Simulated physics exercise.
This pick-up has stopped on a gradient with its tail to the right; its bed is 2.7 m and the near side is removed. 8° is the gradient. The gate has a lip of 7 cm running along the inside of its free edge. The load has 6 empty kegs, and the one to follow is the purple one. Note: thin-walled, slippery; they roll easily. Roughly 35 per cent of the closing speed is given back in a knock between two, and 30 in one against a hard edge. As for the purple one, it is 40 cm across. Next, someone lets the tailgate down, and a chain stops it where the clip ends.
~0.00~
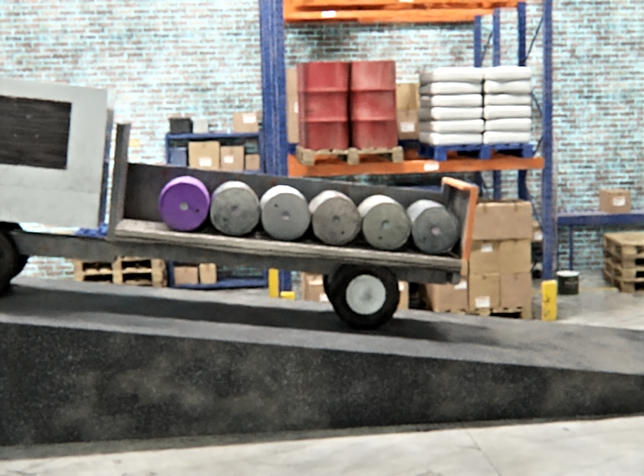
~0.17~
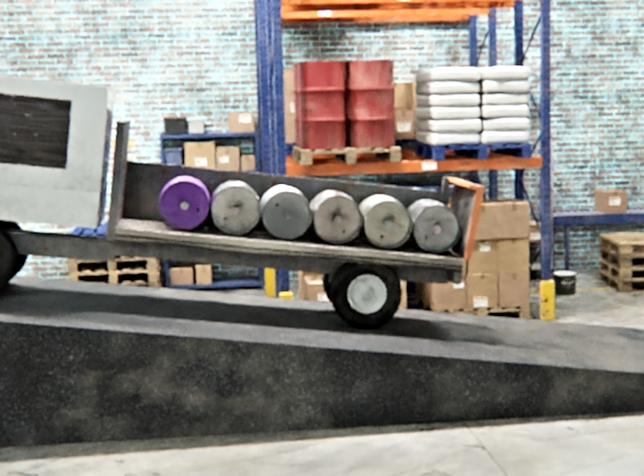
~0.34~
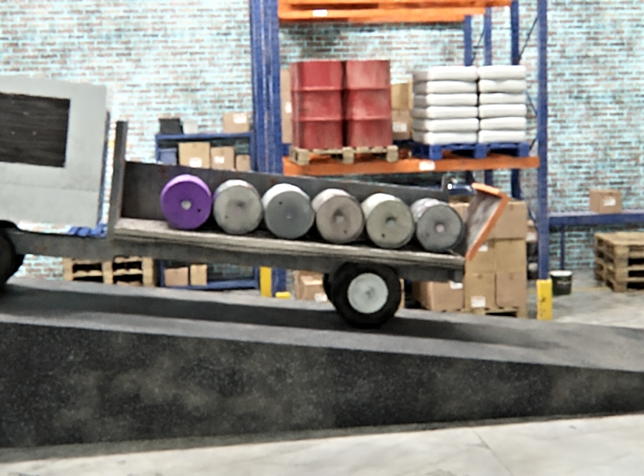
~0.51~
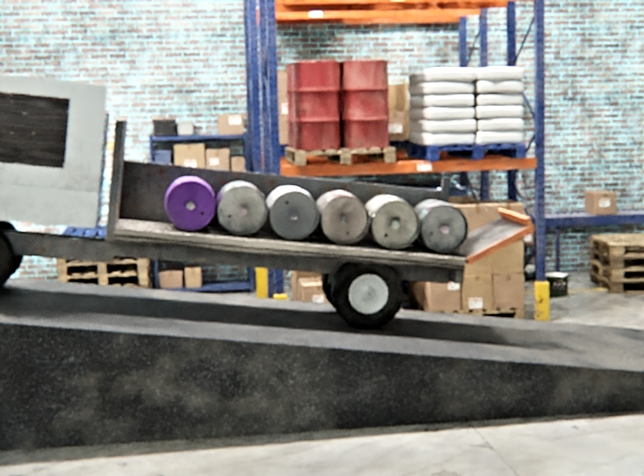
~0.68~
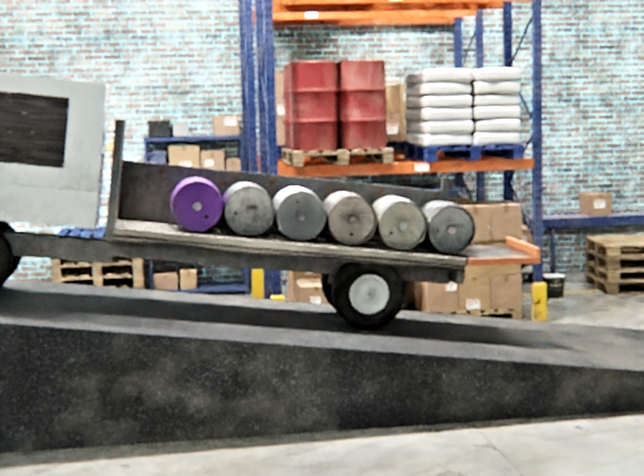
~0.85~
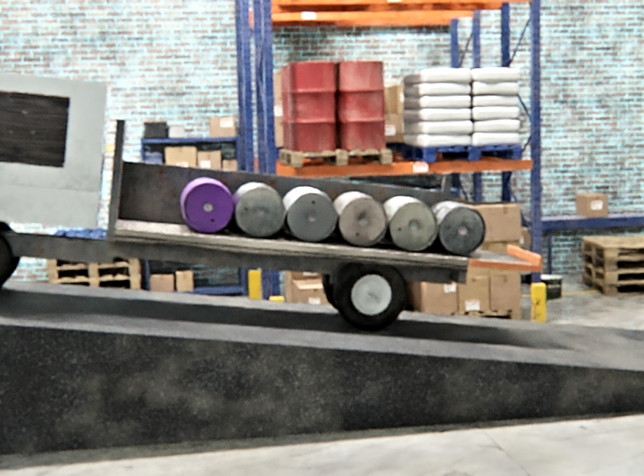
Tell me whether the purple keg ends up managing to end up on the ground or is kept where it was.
It is kept where it was.
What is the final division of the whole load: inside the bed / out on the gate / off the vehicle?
2 - 2 - 2.
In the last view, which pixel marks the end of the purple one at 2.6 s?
Estimated pixel position: About (332, 219).
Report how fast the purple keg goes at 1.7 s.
Around 0.4 m/s.
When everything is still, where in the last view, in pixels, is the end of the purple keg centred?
In the last view it sits close to (375, 223).
After 1.7 s, purple is on the bed, 150 cm short of the hinge, rolling right; 0 out so far.
After 2.6 s, purple is on the bed, 110 cm short of the hinge, rolling right; 1 out so far.
After 3.8 s, purple is on the bed, 75 cm short of the hinge; 2 out so far.
At rest (5.0 s), purple is on the bed, 75 cm short of the hinge; 2 out so far.
